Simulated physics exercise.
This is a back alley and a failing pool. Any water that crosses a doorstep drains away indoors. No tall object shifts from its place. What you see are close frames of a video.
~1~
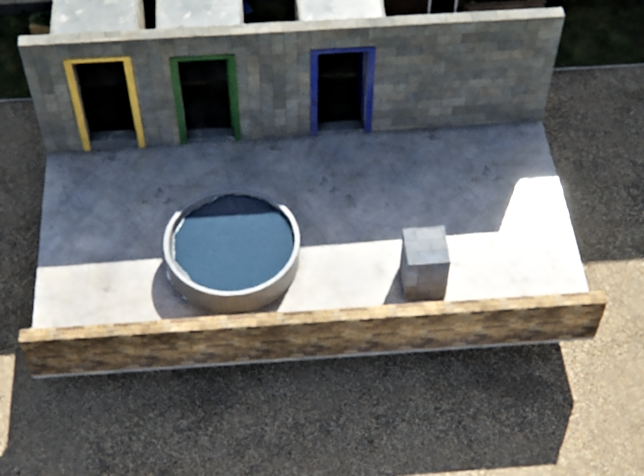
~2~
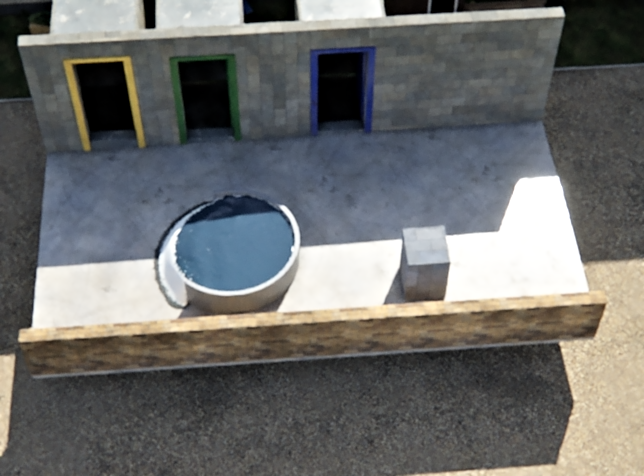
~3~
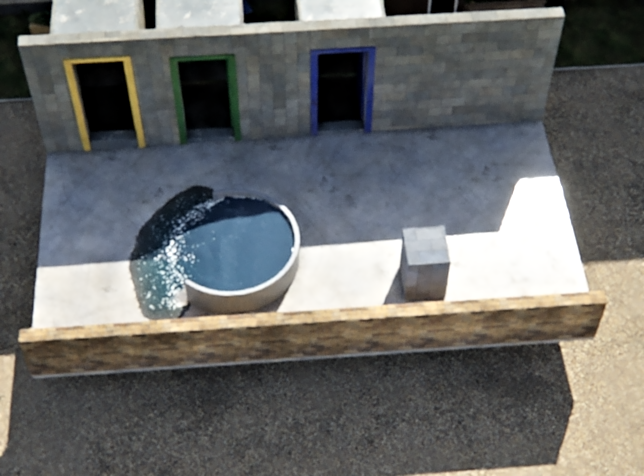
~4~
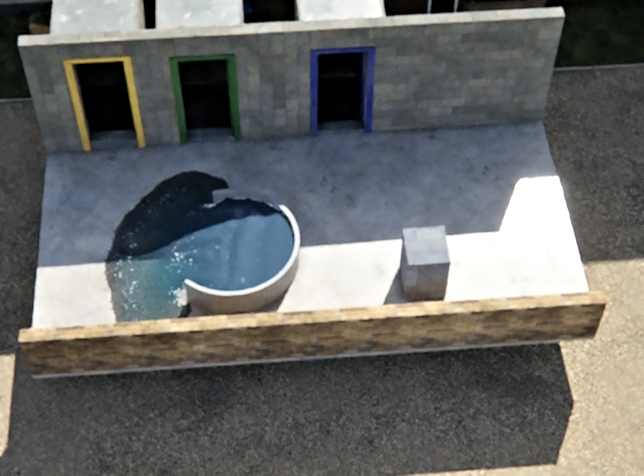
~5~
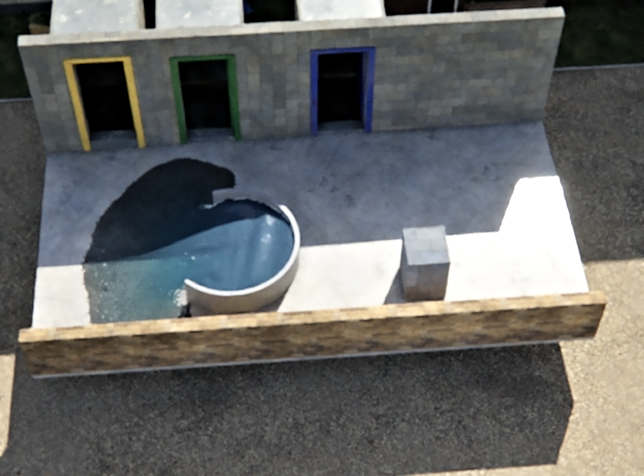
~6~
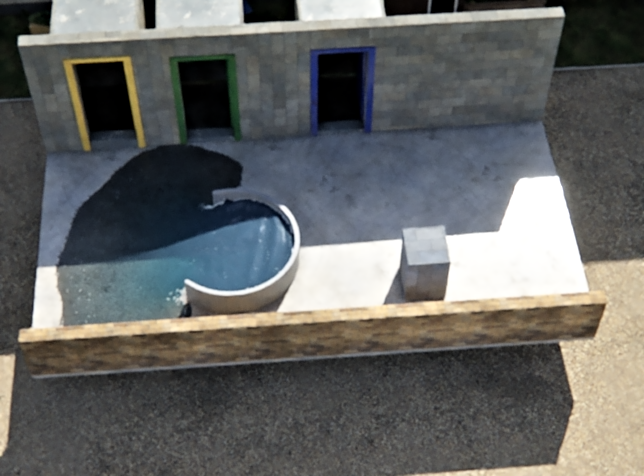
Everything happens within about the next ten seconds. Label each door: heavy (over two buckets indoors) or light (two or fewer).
Green door - light; blue door - light; yellow door - light.
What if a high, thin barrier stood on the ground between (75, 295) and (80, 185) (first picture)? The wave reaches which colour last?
That would be the blue door.
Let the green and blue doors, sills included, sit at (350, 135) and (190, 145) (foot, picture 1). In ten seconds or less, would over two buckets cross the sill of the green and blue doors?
Then: The green door lets less in; the blue door stays under.
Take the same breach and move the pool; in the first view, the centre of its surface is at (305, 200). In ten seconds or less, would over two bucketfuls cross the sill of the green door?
Note: Green door, limit exceeded.
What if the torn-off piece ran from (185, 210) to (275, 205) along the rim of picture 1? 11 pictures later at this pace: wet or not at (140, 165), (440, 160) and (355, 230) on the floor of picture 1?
Taking each in turn, they come out watered, kept dry, kept dry.
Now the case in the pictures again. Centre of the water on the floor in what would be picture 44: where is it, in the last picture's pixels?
Near pixel (165, 238).
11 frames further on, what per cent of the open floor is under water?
By my count, 30 percent.
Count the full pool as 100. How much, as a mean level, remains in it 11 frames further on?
It comes to some 32 percent.
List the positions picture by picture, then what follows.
The first frame shows the pool at (232, 243) is whole and still.
In the second frame, the front is at (185, 305), out from the gap at (172, 245).
In the third frame, the front is at (200, 190), out from the gap at (172, 246).
In the fourth frame, the front is at (196, 176), out from the gap at (173, 247).
In the fifth frame, the front is at a hidden place, out from the gap at (173, 247).
In the sixth frame, the front is at a hidden place, out from the gap at (173, 247).
A moment on, water covers 30 % of the floor; the green door wet at the sill, nothing in, the blue door not reached, the yellow door wet at the sill, nothing in.
Next, water covers 30 % of the floor; the green door wet at the sill, nothing in, the blue door not reached, the yellow door wet at the sill, nothing in.
Then, water covers 30 % of the floor; the green door wet at the sill, nothing in, the blue door not reached, the yellow door wet at the sill, nothing in.
Later, water covers 30 % of the floor; the green door wet at the sill, nothing in, the blue door not reached, the yellow door wet at the sill, nothing in.
In the end, water covers 5 % of the floor; the green door wet at the sill, nothing in, the blue door not reached, the yellow door wet at the sill, nothing in.
